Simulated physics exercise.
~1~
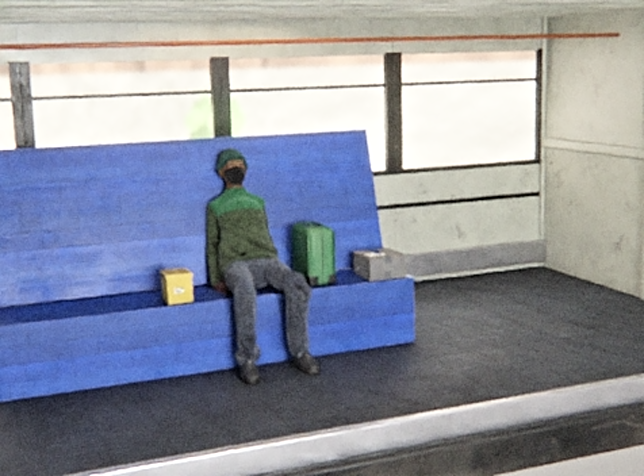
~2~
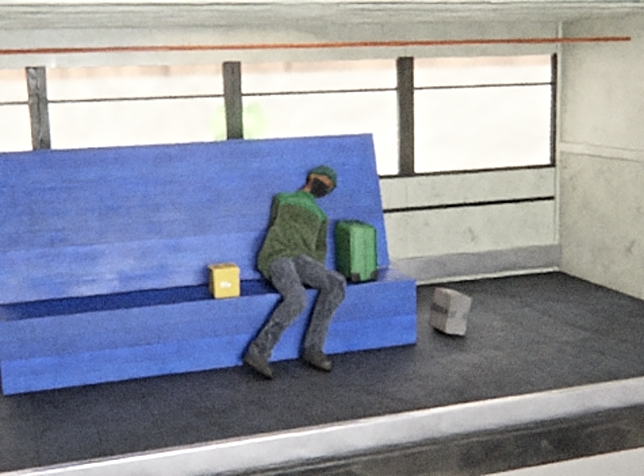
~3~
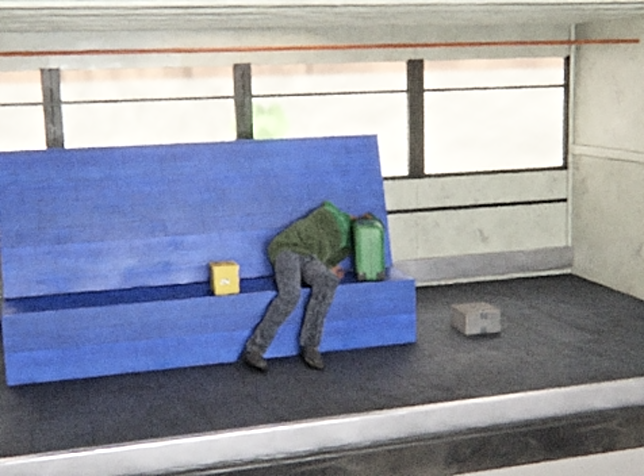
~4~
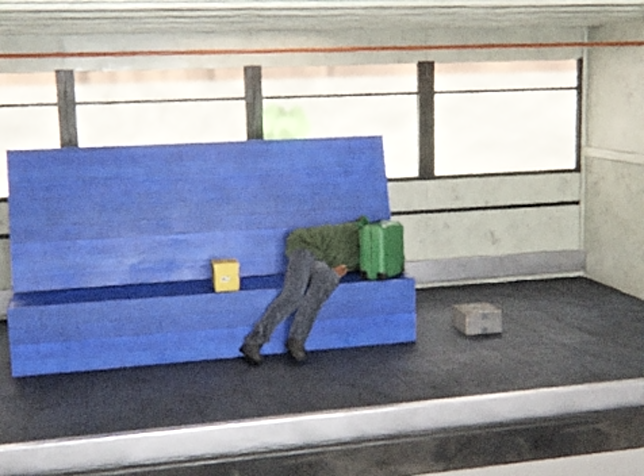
A limp sleeper slumps right against a green case as a grey carton tumbles off the bench.
